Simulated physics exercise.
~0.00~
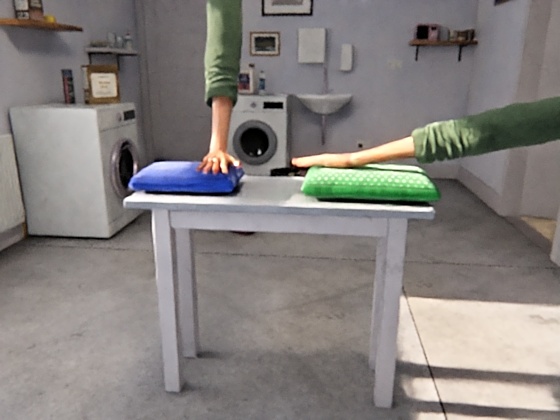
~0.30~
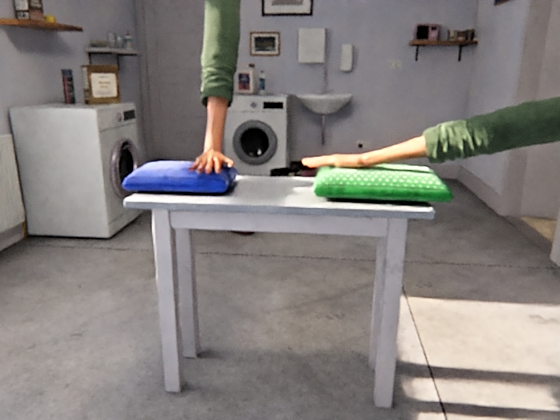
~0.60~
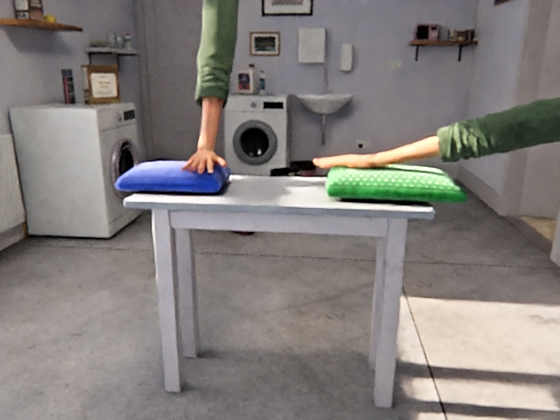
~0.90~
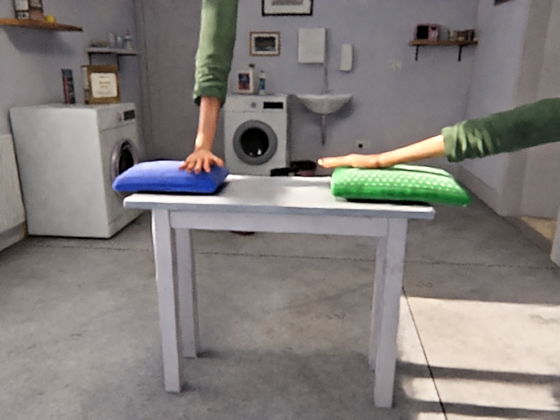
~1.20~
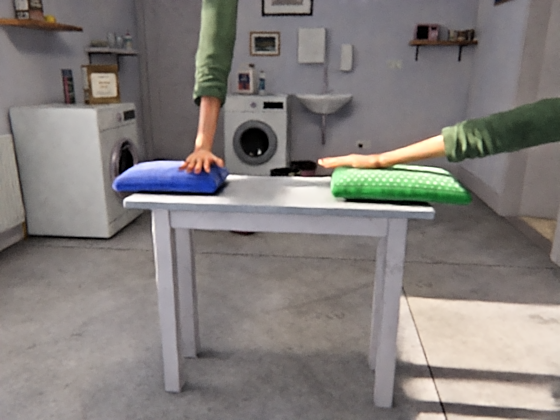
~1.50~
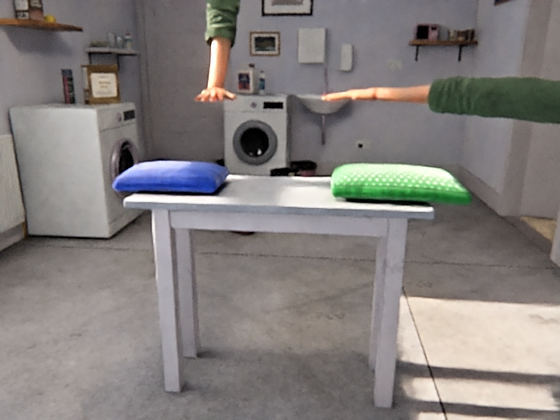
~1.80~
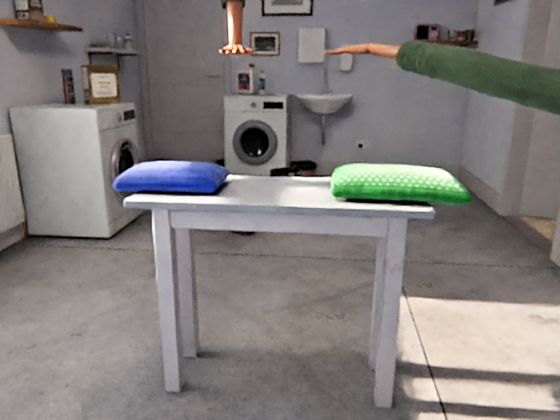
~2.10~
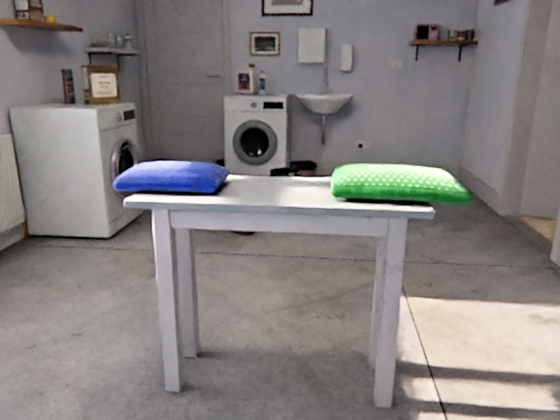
In a laundry room with washing machines, two green-sleeved arms slid a blue soft bag slightly left and a green pillow right towards opposite ends of a white bench, then lifted away, leaving both resting on top.
